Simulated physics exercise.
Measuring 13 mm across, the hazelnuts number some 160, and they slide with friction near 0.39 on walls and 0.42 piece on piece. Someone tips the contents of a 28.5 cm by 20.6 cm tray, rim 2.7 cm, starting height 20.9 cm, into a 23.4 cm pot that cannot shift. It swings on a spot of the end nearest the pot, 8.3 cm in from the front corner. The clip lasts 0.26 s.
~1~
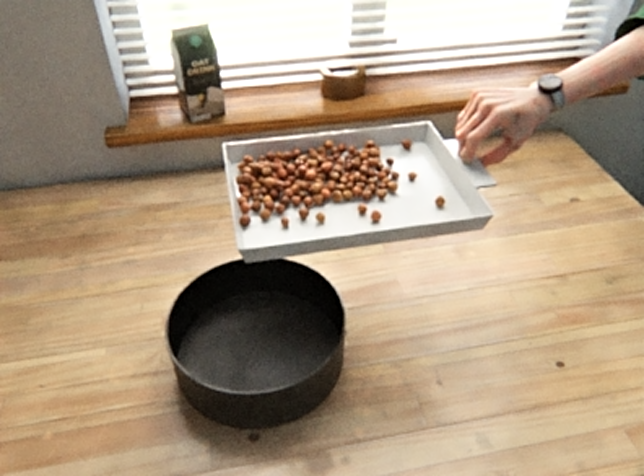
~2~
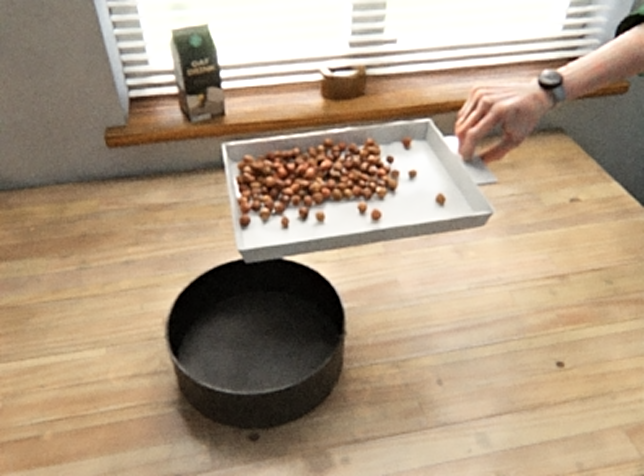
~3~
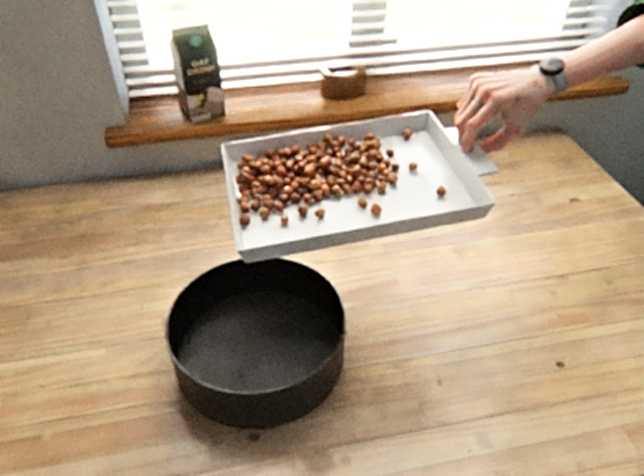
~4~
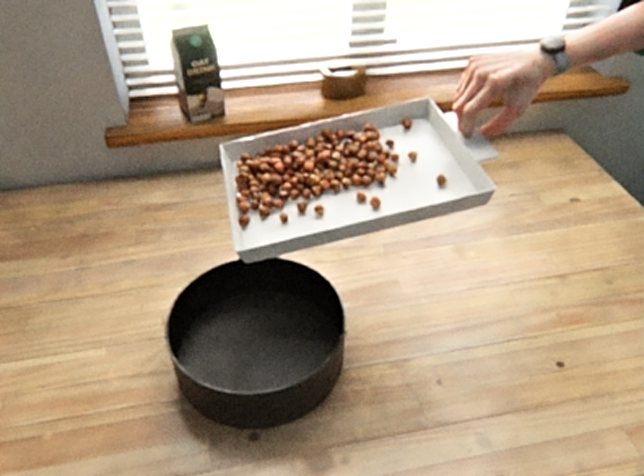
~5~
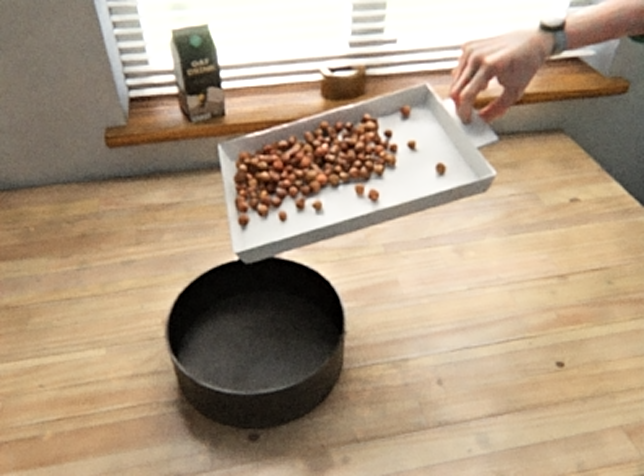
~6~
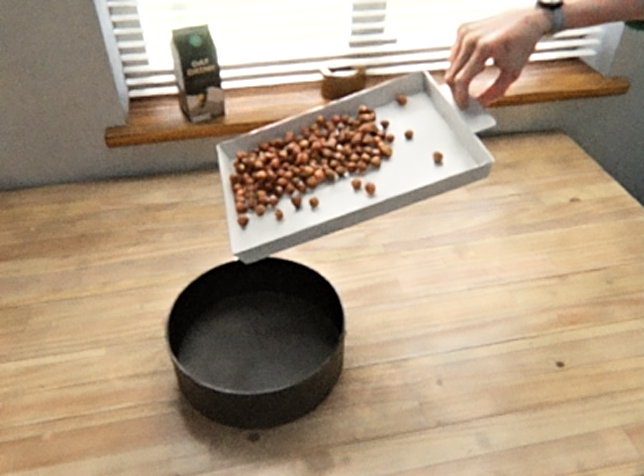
White tray of hazelnuts tilting gradually down to the left as a hand raises its right end, above a round black pot.
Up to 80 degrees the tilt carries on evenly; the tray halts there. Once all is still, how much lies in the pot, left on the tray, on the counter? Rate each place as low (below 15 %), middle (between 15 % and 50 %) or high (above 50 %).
Ratings: Pot high; left on the tray low; counter middle.
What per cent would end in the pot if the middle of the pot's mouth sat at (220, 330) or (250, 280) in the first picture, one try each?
Close to 70 in a hundred, then close to 65 in a hundred.
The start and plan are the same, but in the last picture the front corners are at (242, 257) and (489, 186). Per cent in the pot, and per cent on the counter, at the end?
That works out as pot 95 and counter 0.
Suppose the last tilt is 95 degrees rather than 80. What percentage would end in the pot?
I'd say close to 55 percent.
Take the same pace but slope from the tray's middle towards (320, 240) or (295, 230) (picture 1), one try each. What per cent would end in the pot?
Near 95 and 95 percent, in that order.
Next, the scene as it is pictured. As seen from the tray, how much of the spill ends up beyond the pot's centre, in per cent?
Roughly 90 percent of the spill.
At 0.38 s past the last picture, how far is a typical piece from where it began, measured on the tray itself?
5 cm.
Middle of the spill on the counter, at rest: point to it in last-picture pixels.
At rest, its centre lies at about (164, 290).
Then, 0.38 s after the last picture, tilt 47 degrees; the tray holds 100 %, the pot 0 %.
Then, 0.64 s after the last picture, tilt 68 degrees; the tray holds 100 %, the pot 0 %.
Then, 1.00 s after the last picture, tilt 80 degrees; the tray holds 80 %, the pot 0 %.
In the end, pot 60 %, tray 5 %, counter 35 %.
